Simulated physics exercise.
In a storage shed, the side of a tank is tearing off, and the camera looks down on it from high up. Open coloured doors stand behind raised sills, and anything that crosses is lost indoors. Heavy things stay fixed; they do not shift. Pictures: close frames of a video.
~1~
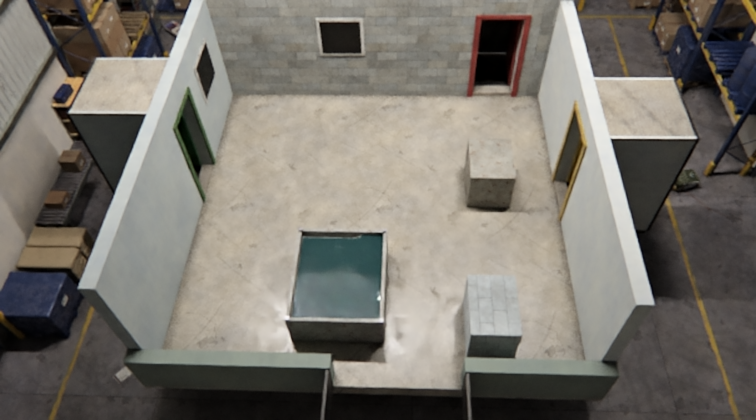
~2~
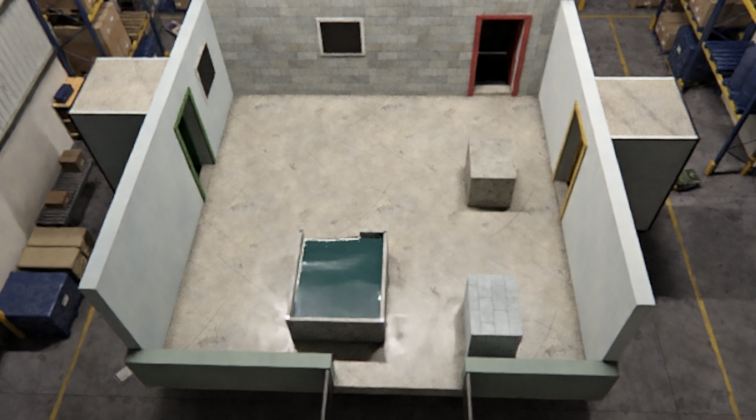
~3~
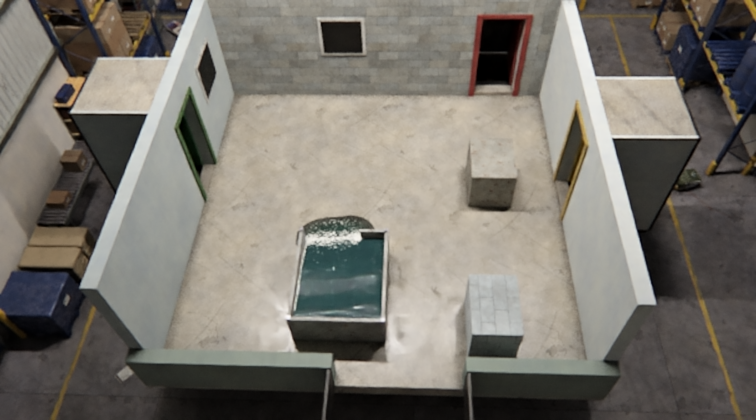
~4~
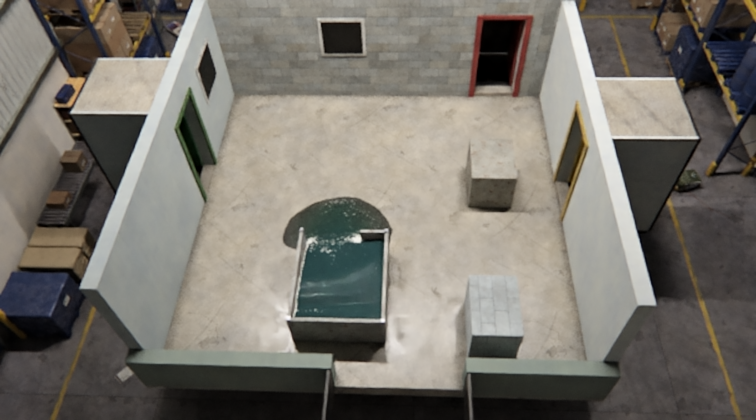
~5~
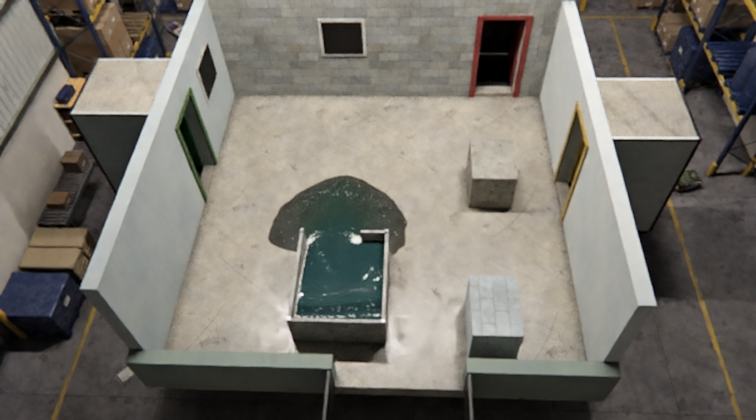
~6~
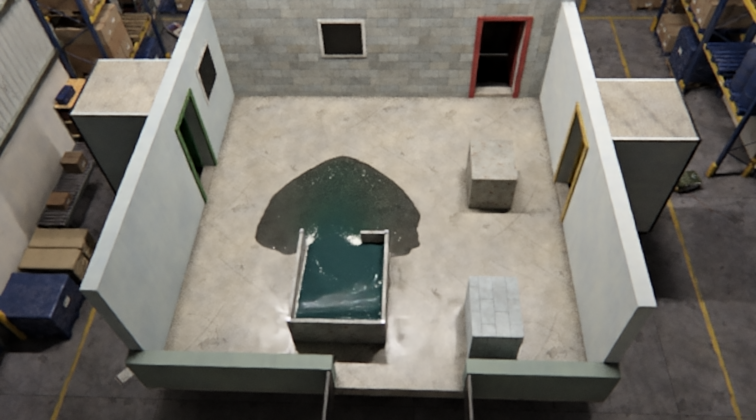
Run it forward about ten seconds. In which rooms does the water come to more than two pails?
Result: The yellow door will not count as flooded; the green door will count as flooded; the red door will not count as flooded.
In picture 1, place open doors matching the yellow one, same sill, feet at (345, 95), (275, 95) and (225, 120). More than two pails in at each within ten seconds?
Going door by door: The first runs past the limit, the second runs past the limit, the third runs past the limit.
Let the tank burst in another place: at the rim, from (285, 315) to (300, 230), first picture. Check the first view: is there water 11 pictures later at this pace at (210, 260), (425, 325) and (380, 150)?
Respectively: Drenched, parched and parched.
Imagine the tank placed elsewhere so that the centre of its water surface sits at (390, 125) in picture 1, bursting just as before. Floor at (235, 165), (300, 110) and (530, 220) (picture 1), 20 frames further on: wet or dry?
So, in the order given, I'd say soaked through, soaked through, soaked through.
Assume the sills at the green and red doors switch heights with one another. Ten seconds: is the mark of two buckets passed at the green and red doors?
In that case the green door remains below the line and the red door crosses the line.
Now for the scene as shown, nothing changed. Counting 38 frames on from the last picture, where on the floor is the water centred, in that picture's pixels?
Around pixel (359, 166) of the last picture.
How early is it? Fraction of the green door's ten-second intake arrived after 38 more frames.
Around 70 in a hundred.
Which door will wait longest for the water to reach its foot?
It's the yellow one.
A moment on, water covers 30 % of the floor; the yellow door not reached, the green door not reached, the red door not reached.
Next, water covers 45 % of the floor; the yellow door not reached, the green door under two buckets in, the red door not reached.
Then, water covers 45 % of the floor; the yellow door not reached, the green door over two buckets in, the red door wet at the sill, nothing in.
Later, water covers 55 % of the floor; the yellow door wet at the sill, nothing in, the green door over two buckets in, the red door wet at the sill, nothing in.
In the end, water covers 85 % of the floor; the yellow door wet at the sill, nothing in, the green door over two buckets in, the red door wet at the sill, nothing in.
